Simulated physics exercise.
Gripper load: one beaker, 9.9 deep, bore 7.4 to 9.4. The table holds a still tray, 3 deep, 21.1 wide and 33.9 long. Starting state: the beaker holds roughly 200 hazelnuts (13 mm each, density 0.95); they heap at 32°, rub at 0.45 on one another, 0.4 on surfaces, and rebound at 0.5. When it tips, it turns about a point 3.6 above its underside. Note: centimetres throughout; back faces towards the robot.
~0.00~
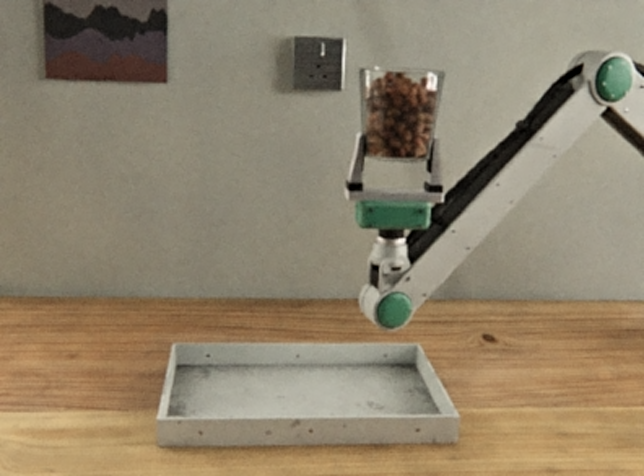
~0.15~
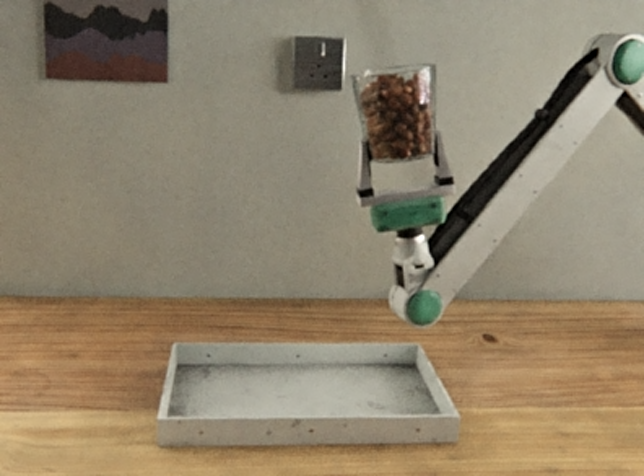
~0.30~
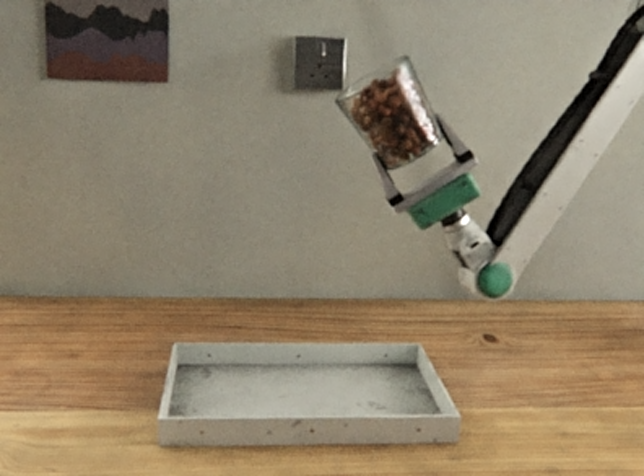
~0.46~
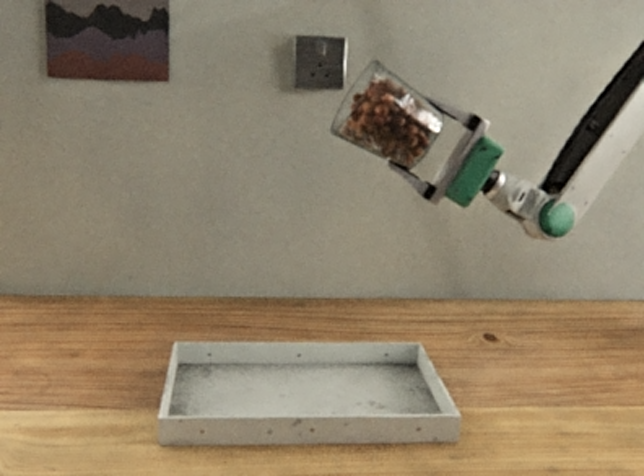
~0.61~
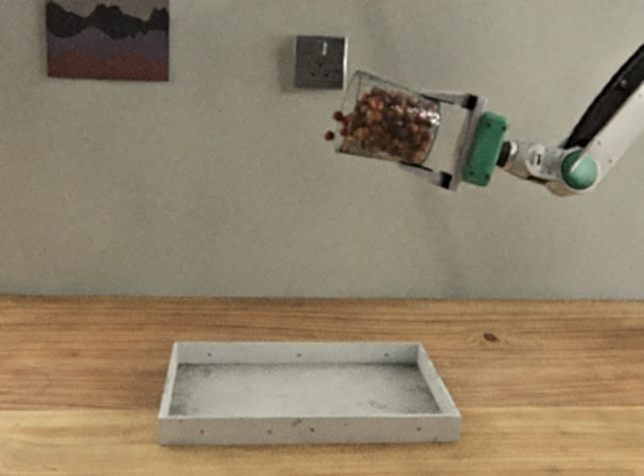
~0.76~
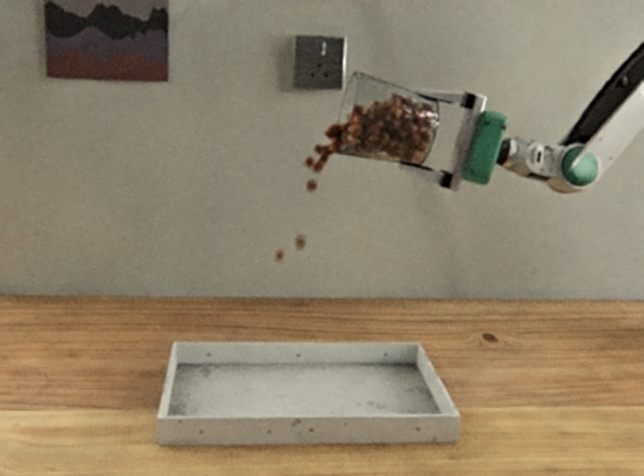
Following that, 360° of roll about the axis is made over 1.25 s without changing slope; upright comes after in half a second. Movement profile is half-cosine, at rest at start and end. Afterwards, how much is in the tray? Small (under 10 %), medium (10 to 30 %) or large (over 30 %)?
Large.
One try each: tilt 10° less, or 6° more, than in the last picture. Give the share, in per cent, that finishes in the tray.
You'd get close to 20 per cent, then close to 60 per cent.
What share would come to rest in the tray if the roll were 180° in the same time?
It would come to around 35 per cent.
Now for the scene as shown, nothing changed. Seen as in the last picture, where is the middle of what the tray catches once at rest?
I'd mark it about (246, 395) in the last picture.
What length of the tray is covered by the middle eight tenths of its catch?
I'd put it at around 22 cm.
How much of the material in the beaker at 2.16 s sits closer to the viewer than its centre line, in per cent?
Estimated share: About 65 %.
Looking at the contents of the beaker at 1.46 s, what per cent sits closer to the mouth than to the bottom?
I'd say about 45 %, give or take.
By 1.46 s, tipped 78°, highest piece 39 above the table; 142 in the beaker, 33 in the tray, 4 on the table or floor, 16 in flight or on a rim.
By 2.16 s, tipped 62°, highest piece 37 above the table; 106 in the beaker, 72 in the tray, 6 on the table or floor, 11 in flight or on a rim.
By 2.71 s, upright, highest piece 40 above the table; 104 in the beaker, 84 in the tray, 7 on the table or floor.
By 3.41 s, upright, highest piece 40 above the table; 104 in the beaker, 84 in the tray, 7 on the table or floor.
Final count, 104 in the beaker, 84 in the tray, 7 on the table or floor. That is 43 % in the tray.
